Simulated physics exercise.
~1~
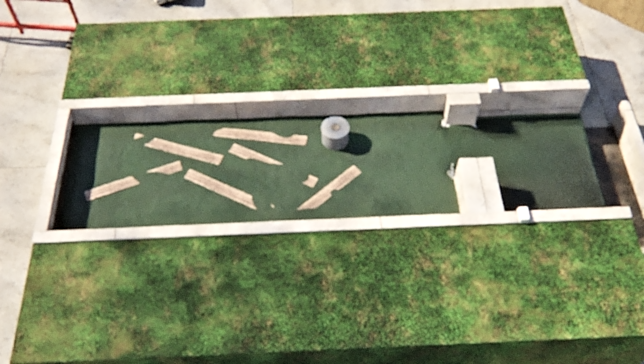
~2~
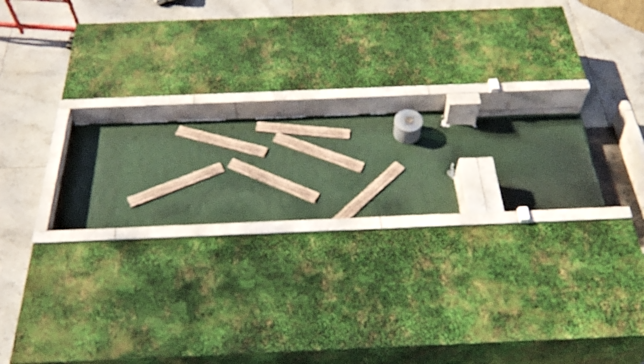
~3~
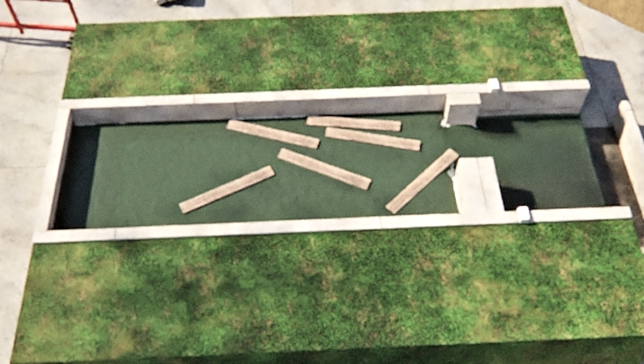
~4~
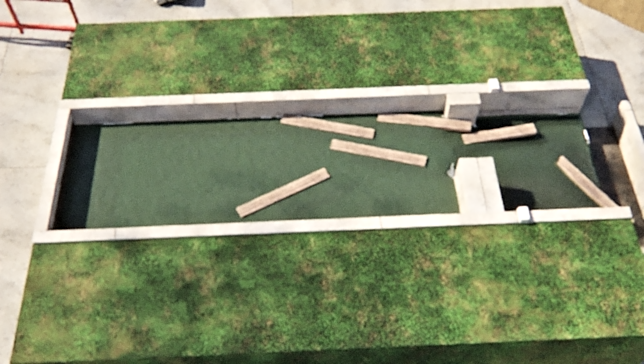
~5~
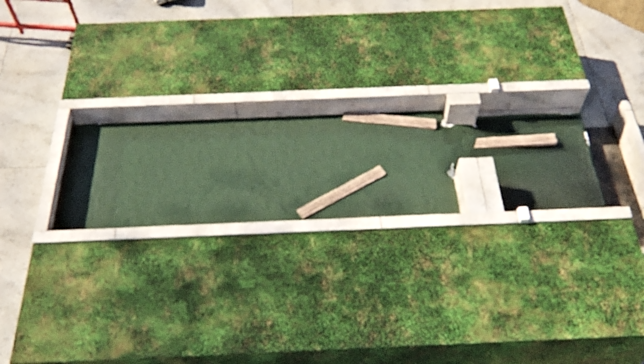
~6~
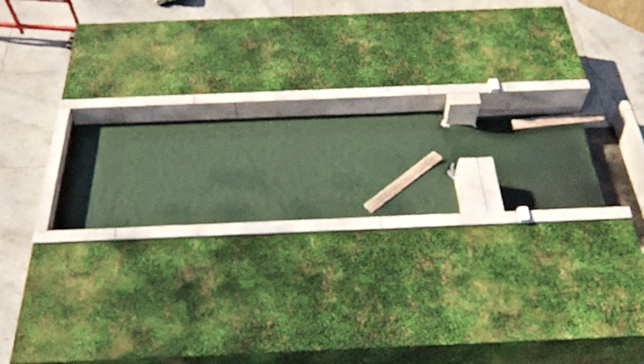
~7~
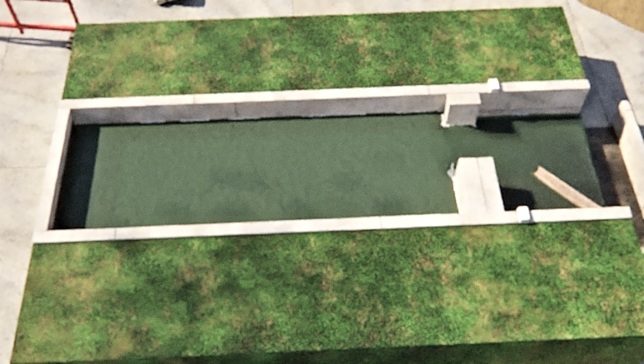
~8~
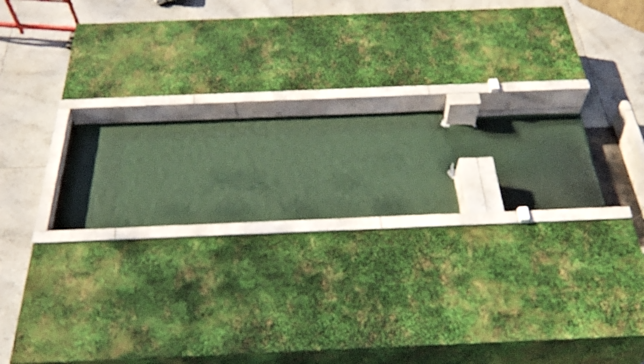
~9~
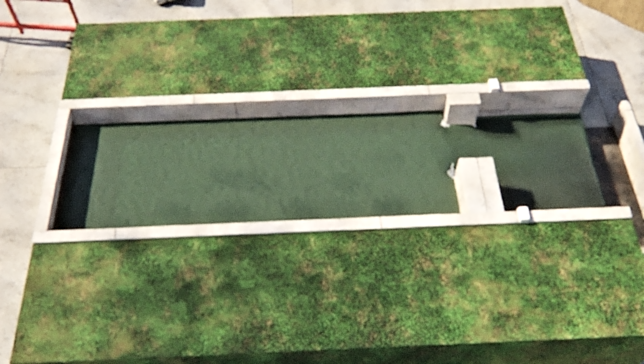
A concrete channel of dark green water lay between two strips of grass, with wooden planks and a round grey tub floating in it. They drifted right, slipped through the narrow gap and disappeared at the far end, leaving the water empty.
